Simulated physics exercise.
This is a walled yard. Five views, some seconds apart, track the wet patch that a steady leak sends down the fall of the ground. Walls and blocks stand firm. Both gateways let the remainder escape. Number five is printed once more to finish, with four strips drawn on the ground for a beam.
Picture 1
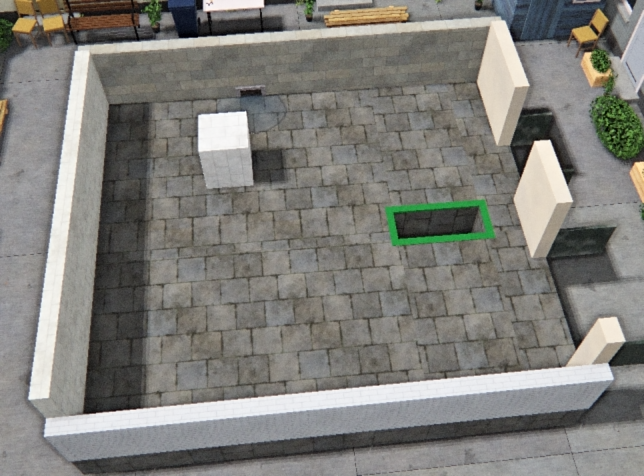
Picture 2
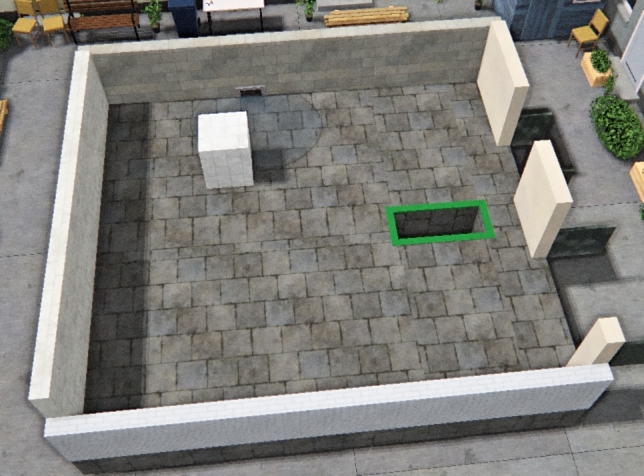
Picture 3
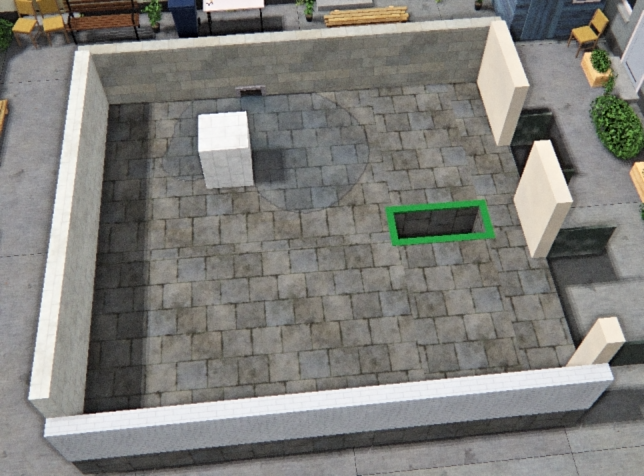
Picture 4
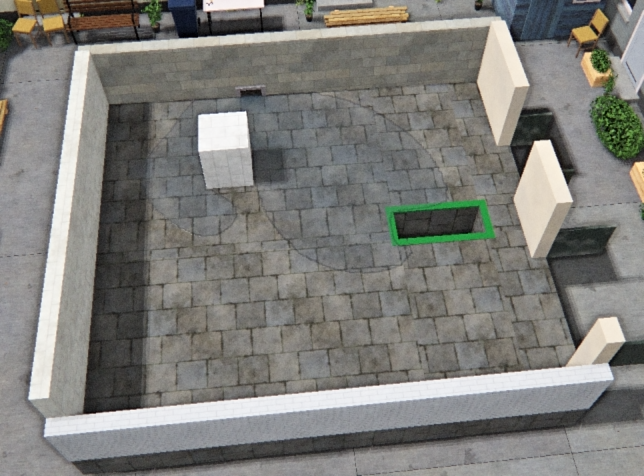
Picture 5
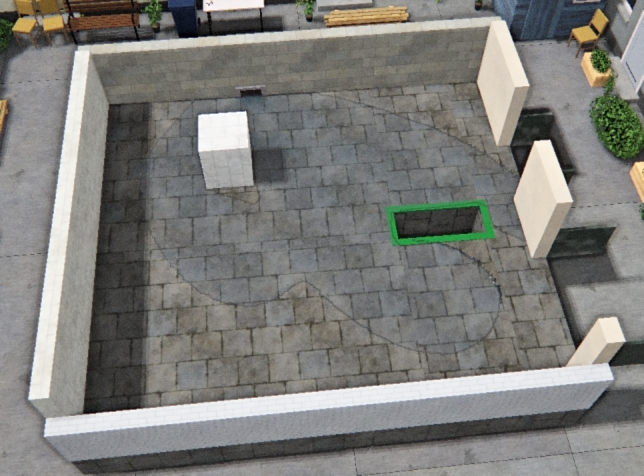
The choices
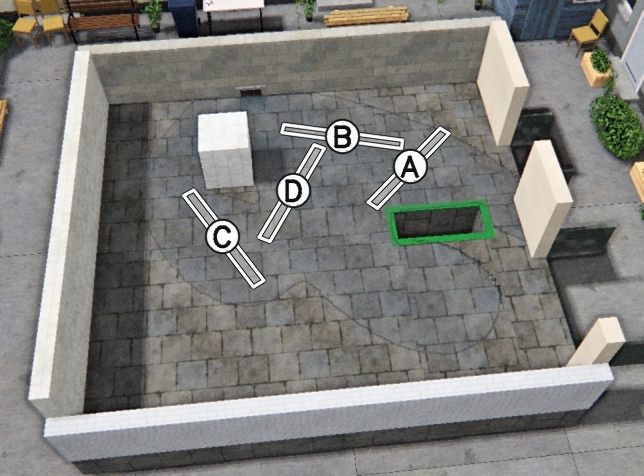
A paved yard enclosed by pale walls, with openings along its right side, is seen from high above by a camera that stays still. A white block stands at upper left near a small dark outlet in the back wall, and a green-rimmed rectangular pit lies right of centre. A thin, faint sheet of water spreads from the outlet across the paving, passes around the block, reaches the pit, and extends toward the front and right.
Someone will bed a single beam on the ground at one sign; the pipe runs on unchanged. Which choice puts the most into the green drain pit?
Position C.
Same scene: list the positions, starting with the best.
The order is C, B, D, A.
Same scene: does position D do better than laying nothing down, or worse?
Worse.
On the marked copy, A from (372, 205) to (444, 130); B from (282, 128) to (402, 144); C from (188, 192) to (258, 283); D from (264, 239) to (319, 146).
With A, about 11 % of the stream runs into the green drain pit, about 89 % out by the gates.
With B, about 29 % of the stream runs into the green drain pit, about 71 % out by the gates.
With C, about 41 % of the stream runs into the green drain pit, about 59 % out by the gates.
With D, about 17 % of the stream runs into the green drain pit, about 83 % out by the gates.
